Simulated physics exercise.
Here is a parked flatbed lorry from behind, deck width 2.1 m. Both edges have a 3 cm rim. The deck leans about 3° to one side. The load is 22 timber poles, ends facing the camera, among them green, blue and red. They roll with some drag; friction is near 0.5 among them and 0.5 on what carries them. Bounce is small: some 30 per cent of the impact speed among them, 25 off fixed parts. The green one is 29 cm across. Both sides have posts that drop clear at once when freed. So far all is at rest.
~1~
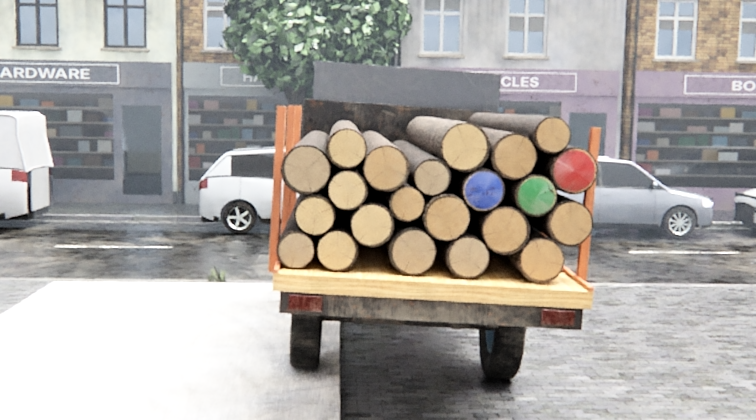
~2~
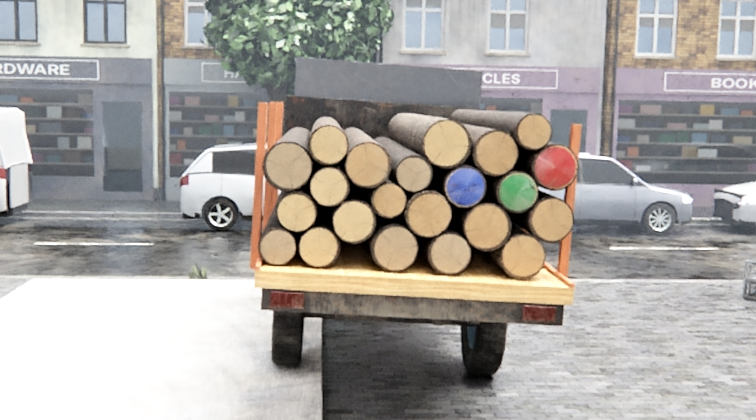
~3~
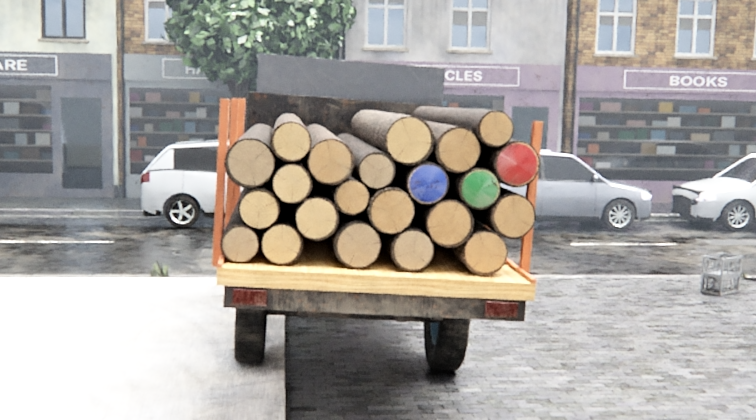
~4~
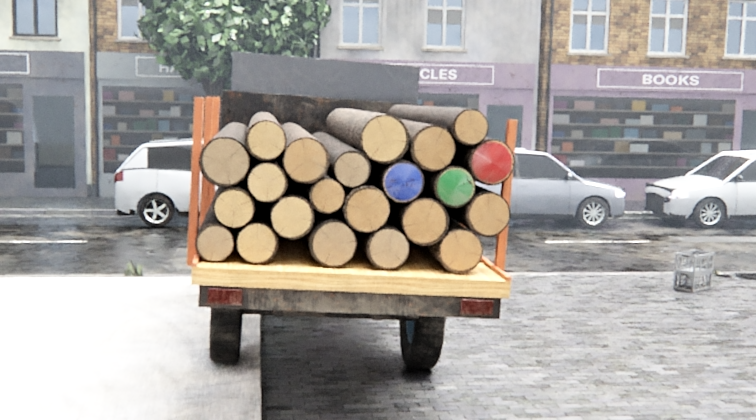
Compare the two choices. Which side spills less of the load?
The left-hand side.
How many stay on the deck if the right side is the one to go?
17 of them.
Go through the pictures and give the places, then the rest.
The first frame shows green (536, 196), blue (484, 191), red (575, 171); the deck slopes 3° down to the right; 5 of the 22 make up the bottom layer; all still.
The second frame shows green (518, 192), blue (466, 187), red (556, 168); rims, left 3 cm, right 3 cm; all still.
The third frame shows green (480, 189), blue (429, 184), red (518, 164); side tops at (225, 105) and (537, 127); all still.
The fourth frame shows green (455, 187), blue (404, 182), red (493, 163); at rest.
With the left side gone, after 1.1 s, green is up on others, 40 cm from the right edge; blue is up on others, 75 cm from the right edge; red is up on others, 15 cm from the right edge; 2 gone from the deck.
With the left side gone, finally, green is up on others, 40 cm from the right edge; blue is up on others, 75 cm from the right edge; red is up on others, 15 cm from the right edge; 2 gone from the deck.
With the right side gone, after 0.7 s, green is dropping off the right side; blue is up on others, 65 cm from the right edge, rolling left; red is dropping off the right side; 4 gone from the deck.
With the right side gone, finally, green is on the ground to the right; blue is up on others, 65 cm from the right edge; red is down on the right; 5 gone from the deck.
